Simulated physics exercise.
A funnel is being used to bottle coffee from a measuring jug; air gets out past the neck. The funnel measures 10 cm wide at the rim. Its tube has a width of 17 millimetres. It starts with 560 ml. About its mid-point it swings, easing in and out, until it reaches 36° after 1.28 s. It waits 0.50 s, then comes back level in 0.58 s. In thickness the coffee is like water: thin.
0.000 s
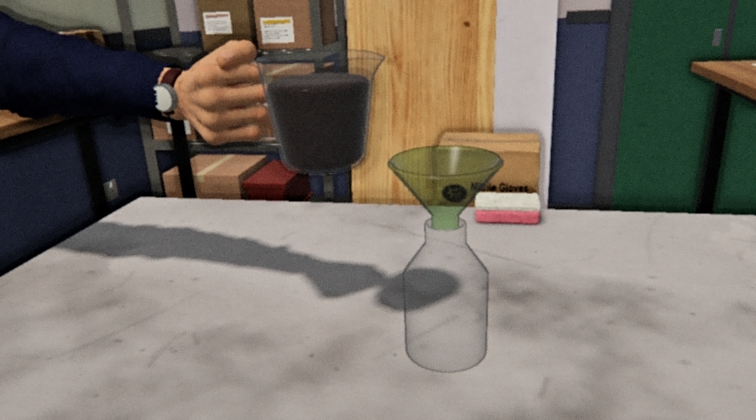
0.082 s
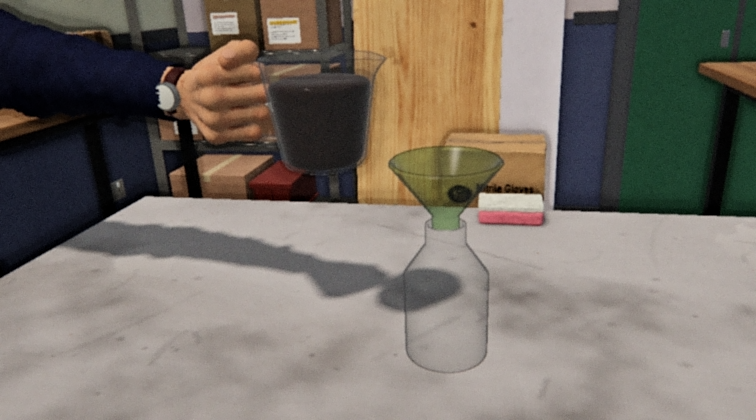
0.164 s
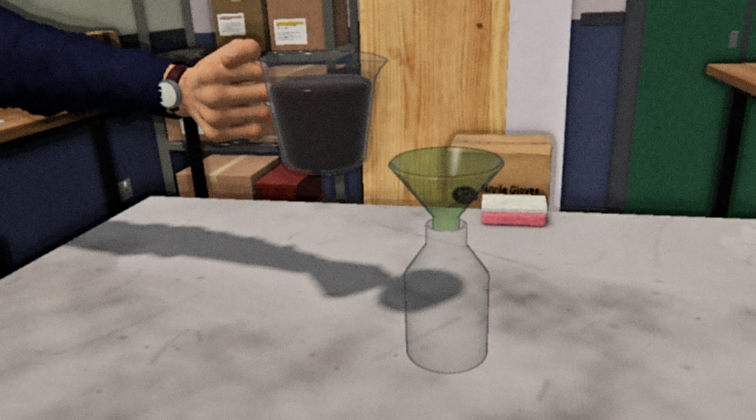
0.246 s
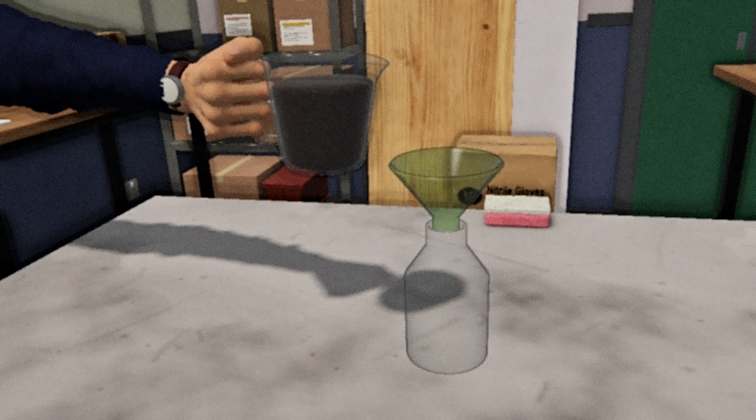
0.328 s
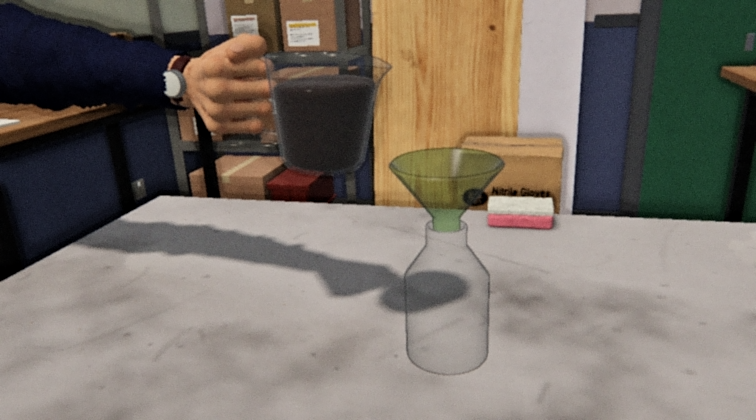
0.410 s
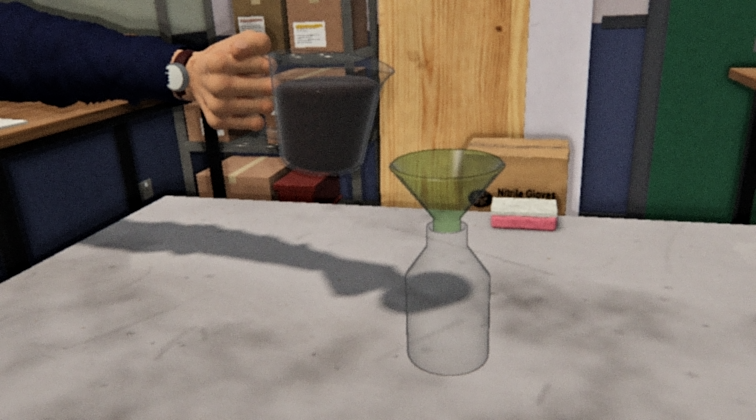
A hand holding a clear jug of dark liquid tilts it slightly rightward beside a green funnel set in an empty bottle.
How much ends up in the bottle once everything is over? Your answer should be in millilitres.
Roughly 110 ml.
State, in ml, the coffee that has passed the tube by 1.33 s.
30 ml.
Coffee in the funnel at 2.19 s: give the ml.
Roughly 0 ml sits in the funnel.
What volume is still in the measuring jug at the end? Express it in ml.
I'd say some 450 ml remain at that point.
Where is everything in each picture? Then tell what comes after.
In the first picture, it leans 0°; its right rim is at (385, 57); the coffee meets the walls at (285, 80) and (358, 80); the funnel's rim runs from (394, 165) to (498, 166).
In the second picture, it leans 0°; its right rim is at (386, 58); the coffee meets the walls at (286, 80) and (360, 80).
In the third picture, it leans 1°; its right rim is at (387, 60); the coffee meets the walls at (288, 81) and (362, 81).
In the fourth picture, it leans 3°; its right rim is at (389, 62); the coffee meets the walls at (290, 81) and (364, 81).
In the fifth picture, it leans 6°; its right rim is at (391, 66); the coffee meets the walls at (292, 82) and (363, 82).
In the sixth picture, it leans 8°; its right rim is at (394, 71); the coffee meets the walls at (291, 83) and (369, 84).
Then, 0.94 s in, the tilt is 30° and 0 ml has passed the tube, 0 ml is in the funnel, 555 ml in the measuring jug and 0 ml has missed.
Then, 1.33 s in, the tilt is 36° and 30 ml has passed the tube, 20 ml is in the funnel, 500 ml in the measuring jug and 0 ml has missed.
Then, 1.74 s in, the tilt is 36° and 80 ml has passed the tube, 15 ml is in the funnel, 465 ml in the measuring jug and 0 ml has missed.
Then, 2.19 s in, the tilt is 7° and 110 ml has passed the tube, 0 ml is in the funnel, 450 ml in the measuring jug and 0 ml has missed.
Finally, 110 ml has passed the tube, 0 ml is in the funnel, 450 ml in the measuring jug and 0 ml has missed.
